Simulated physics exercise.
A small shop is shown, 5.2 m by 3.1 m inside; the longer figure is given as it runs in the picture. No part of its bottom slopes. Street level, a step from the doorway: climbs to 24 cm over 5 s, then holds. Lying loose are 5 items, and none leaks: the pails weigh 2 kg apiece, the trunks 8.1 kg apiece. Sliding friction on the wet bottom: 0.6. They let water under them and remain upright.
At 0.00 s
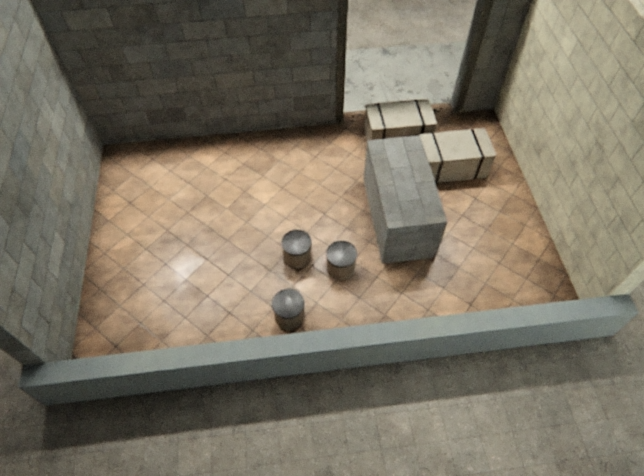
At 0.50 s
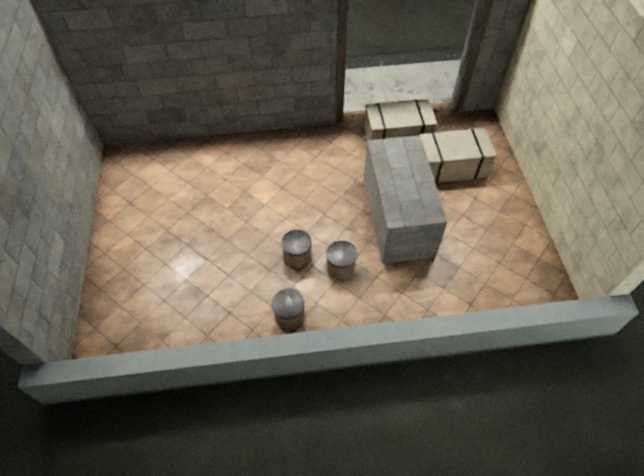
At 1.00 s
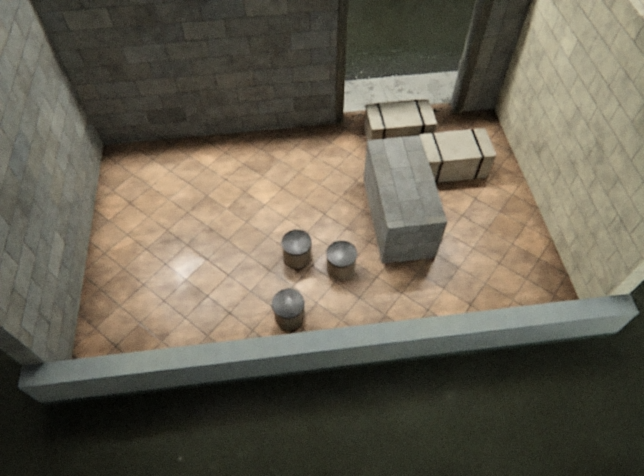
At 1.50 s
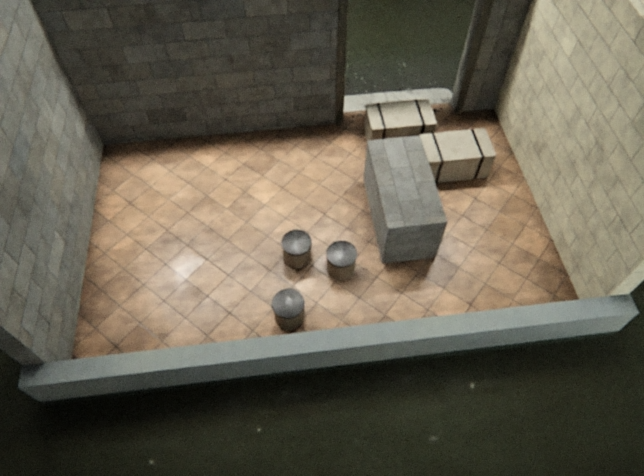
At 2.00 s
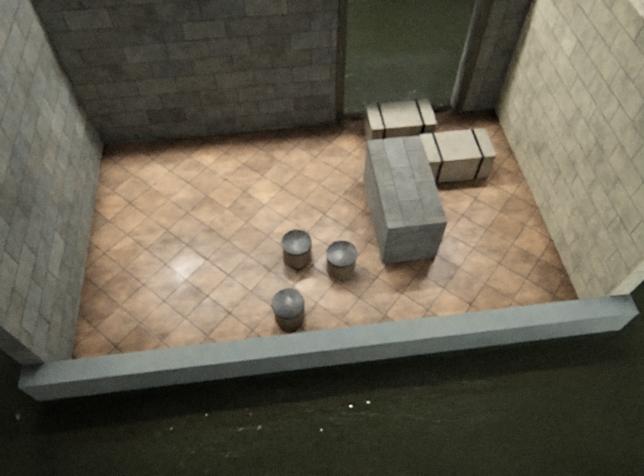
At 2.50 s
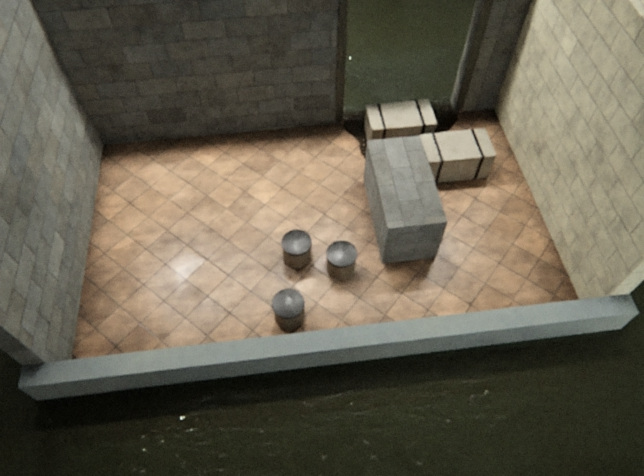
At the start, a small tiled room with stone walls holds two strapped trunks, a grey block and three dark pails, with dry paving outside. Dark water then covers the paving and creeps up the doorway step, finally spreading slightly inside beside the trunks, while the objects stay still.
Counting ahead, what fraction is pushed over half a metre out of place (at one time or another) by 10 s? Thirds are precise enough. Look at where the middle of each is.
I'd put it at two thirds or more.
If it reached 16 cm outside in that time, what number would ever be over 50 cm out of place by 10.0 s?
In that case 3 of them.
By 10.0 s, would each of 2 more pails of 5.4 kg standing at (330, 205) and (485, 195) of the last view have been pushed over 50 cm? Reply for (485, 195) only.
I'd say too far.
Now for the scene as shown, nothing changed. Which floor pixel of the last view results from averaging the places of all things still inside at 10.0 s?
I'd say about (232, 260) in the last view.
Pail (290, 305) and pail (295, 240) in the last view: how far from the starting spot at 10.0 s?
The first is 200 cm from its start, the second 200 cm.
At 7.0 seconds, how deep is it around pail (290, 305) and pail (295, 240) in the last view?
Some 1 cm at the first, some 3 cm at the second.
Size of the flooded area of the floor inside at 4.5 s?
About 5.0 m2.
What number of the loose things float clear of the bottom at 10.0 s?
Answer: 5.
After 3.5 s 0 of 5 are over 50 cm from their spots; 1 afloat.
After 4.5 s 1 of 5 are over 50 cm from their spots; 1 afloat.
After 7.0 s 2 of 5 are over 50 cm from their spots; 2 afloat.
After 10.0 s 5 of 5 are over 50 cm from their spots, and 5 have been at some point; 5 afloat.
